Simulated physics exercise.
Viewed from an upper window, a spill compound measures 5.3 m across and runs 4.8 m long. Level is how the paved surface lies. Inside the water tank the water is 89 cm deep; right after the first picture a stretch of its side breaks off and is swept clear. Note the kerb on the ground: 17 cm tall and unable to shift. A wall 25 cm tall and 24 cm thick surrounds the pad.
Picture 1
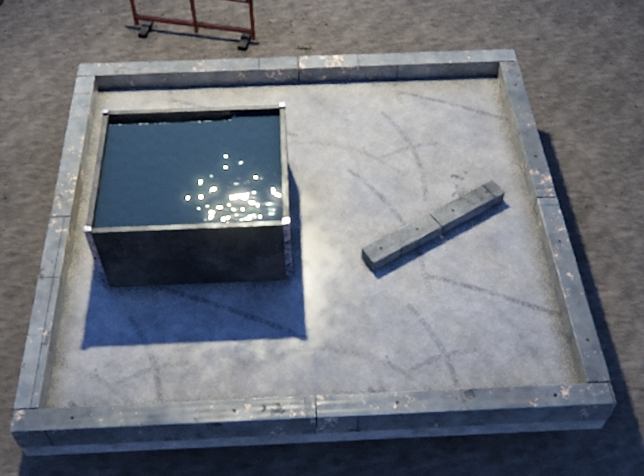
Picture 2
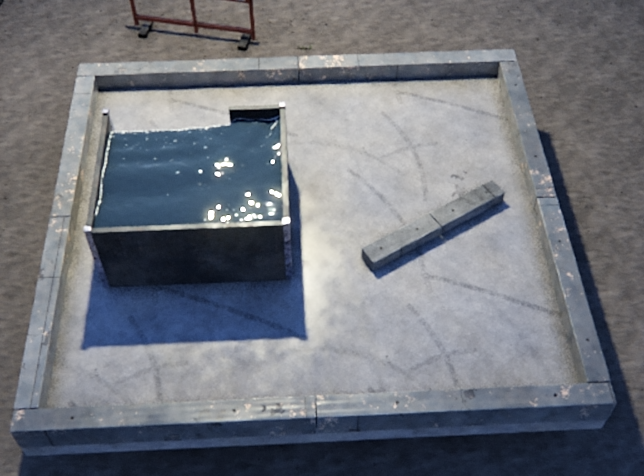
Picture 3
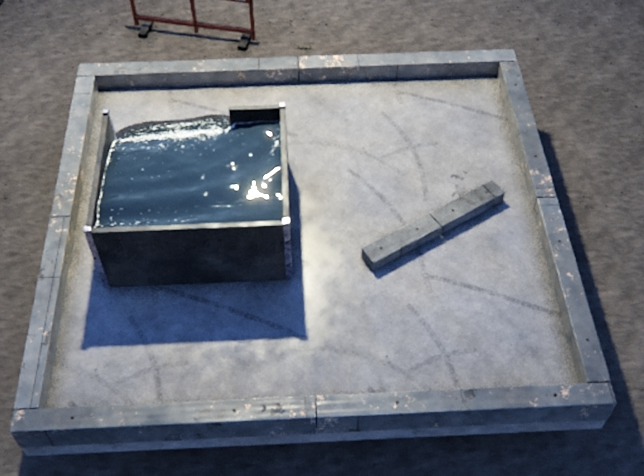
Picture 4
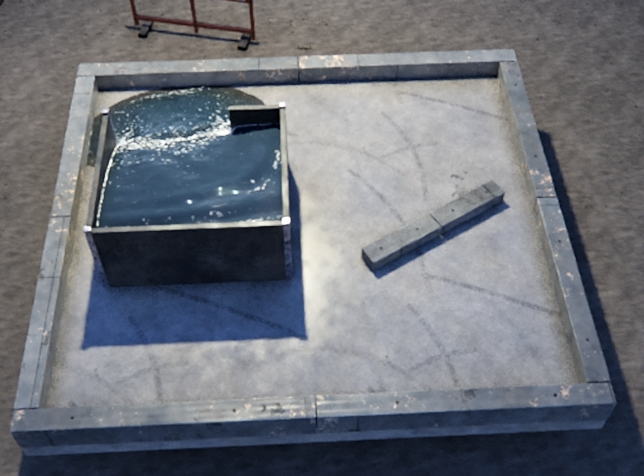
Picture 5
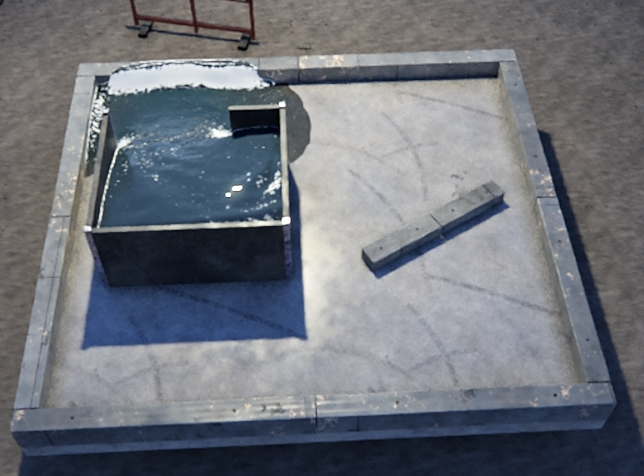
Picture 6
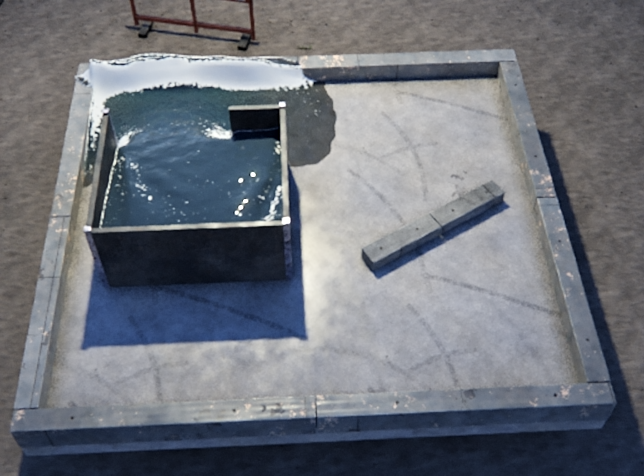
The clip opens on a square tank of still, dark water inside a low-walled grey yard, with a kerb lying to its right. Part of the tank's far side disappears, and water pours out behind it, striking the back wall in white foam and spreading right as the level inside drops.
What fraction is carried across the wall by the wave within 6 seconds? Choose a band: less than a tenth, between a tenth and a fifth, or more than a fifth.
The share is more than a fifth.
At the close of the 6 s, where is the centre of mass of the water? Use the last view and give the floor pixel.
(293, 196).
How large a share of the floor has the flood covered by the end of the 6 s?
Near 90 per cent is wet.
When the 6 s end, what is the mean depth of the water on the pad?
Roughly 8 cm.
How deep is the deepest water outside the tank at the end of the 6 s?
About 18 cm.
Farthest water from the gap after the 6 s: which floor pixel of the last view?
(570, 393).
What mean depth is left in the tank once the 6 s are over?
Depth, averaged: Around 13 centimetres.
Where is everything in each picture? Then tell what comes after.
Still water, 89 cm deep, in the water tank at (192, 170), in the first picture.
Water pours out at (176, 149) and has run 0.8 m, to (117, 167); deepest outside 53 cm, 89 cm at the water tank's back, in the second picture.
Water pours out at (177, 153) and has run 1.0 m, to (230, 121); deepest outside 57 cm, 87 cm at the water tank's back, in the third picture.
The front is at (213, 87), 1.5 m from the gap at (177, 155); 2.8 m2 of floor is under water; 78 cm left at the back of the water tank, in the fourth picture.
Water pours out at (177, 156) and has run 1.9 m, to (280, 85); deepest outside 49 cm, 78 cm at the water tank's back, in the fifth picture.
Water pours out at (177, 156) and has run 2.3 m, to (316, 84); deepest outside 53 cm, 72 cm at the water tank's back, in the sixth picture.
A moment later water covers 20 % of the floor and is deepest (85 cm) near (99, 95); 5 % is over the wall.
Soon after water covers 25 % of the floor and is deepest (82 cm) near (99, 95); 11 % is over the wall.
Next water covers 40 % of the floor and is deepest (38 cm) near (99, 95); 27 % is over the wall.
Later on water covers 55 % of the floor and is deepest (24 cm) near (98, 104); 30 % is over the wall.
At the end water covers 80 % of the floor and is deepest (18 cm) near (425, 92); 30 % is over the wall.
